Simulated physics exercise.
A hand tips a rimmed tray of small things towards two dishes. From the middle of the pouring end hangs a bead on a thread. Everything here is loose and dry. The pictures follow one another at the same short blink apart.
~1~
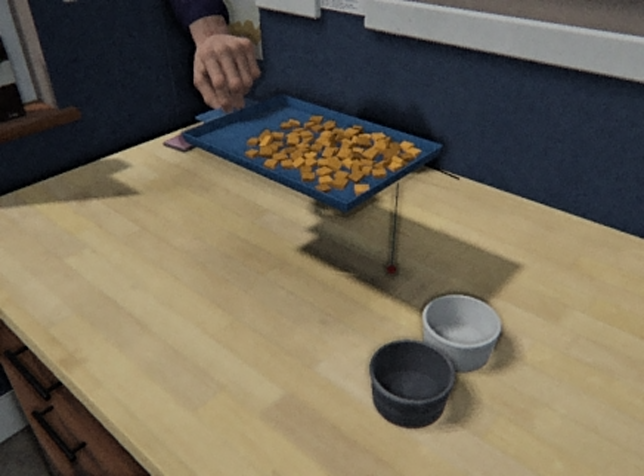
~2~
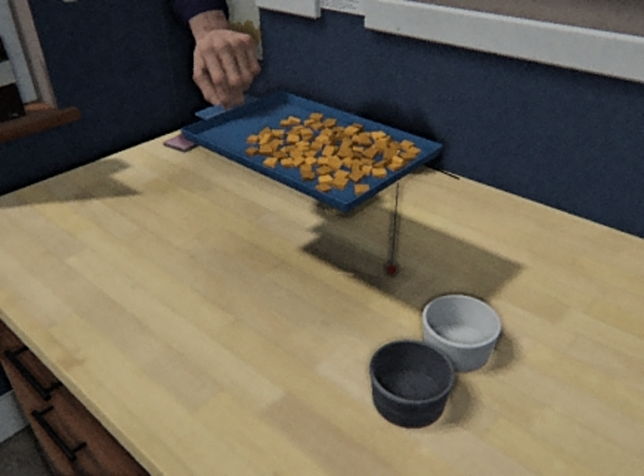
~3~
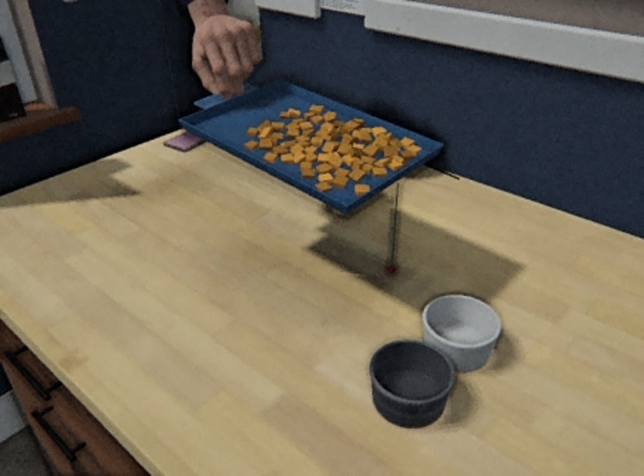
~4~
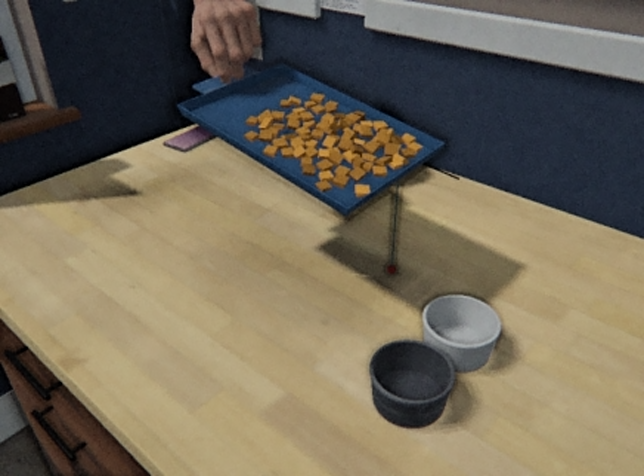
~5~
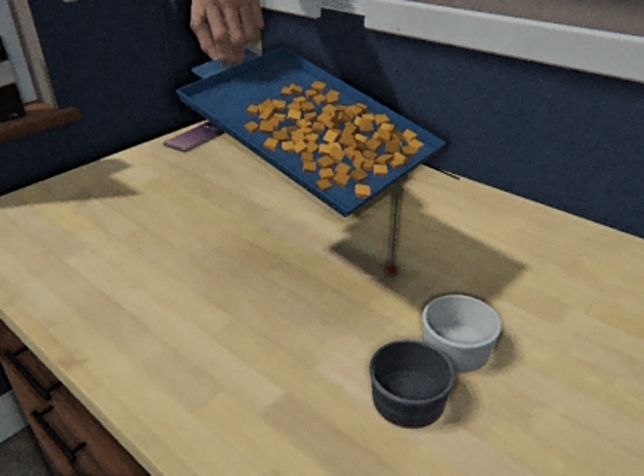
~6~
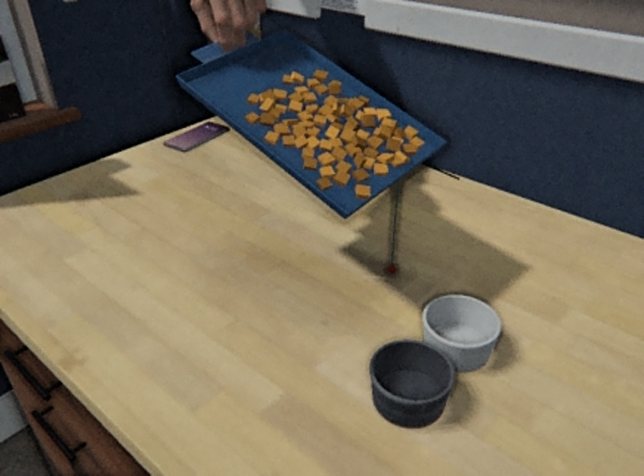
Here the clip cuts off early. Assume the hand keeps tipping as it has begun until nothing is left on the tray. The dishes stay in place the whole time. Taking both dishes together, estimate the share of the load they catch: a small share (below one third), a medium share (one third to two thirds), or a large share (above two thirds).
They catch a small share of it.
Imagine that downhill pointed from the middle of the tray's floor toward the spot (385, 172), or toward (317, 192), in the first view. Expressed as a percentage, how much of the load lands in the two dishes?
Lab note: Try one about 0 %, try two 0 %.
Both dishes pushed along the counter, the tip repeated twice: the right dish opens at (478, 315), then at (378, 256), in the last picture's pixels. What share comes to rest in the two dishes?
First position: Some 0 %; second position: Some 0 %.
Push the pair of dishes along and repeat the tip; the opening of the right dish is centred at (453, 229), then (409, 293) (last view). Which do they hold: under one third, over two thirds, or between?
Taking the tries in order: Under a third and beyond two thirds.
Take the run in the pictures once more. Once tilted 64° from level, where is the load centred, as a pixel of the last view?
Roughly (371, 148).
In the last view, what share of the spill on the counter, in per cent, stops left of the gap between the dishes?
I'd say some 90 in a hundred.
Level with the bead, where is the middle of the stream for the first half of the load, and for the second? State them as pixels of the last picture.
At (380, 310) for the first part, then at (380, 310) for the others.
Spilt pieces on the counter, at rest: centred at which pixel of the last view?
Roughly at (385, 347).
Soon, tray tipped steeply; all on the tray.
A while on, tray tipped past a quarter turn; about a quarter on the tray; a stray few in the right dish; about half outside both; about a third in the air.
Towards the end, tray tipped past a quarter turn; a stray few in the left dish; a stray few in the right dish; nearly all outside both.
Finally, tray tipped past a quarter turn; a stray few in the left dish; a stray few in the right dish; nearly all outside both.
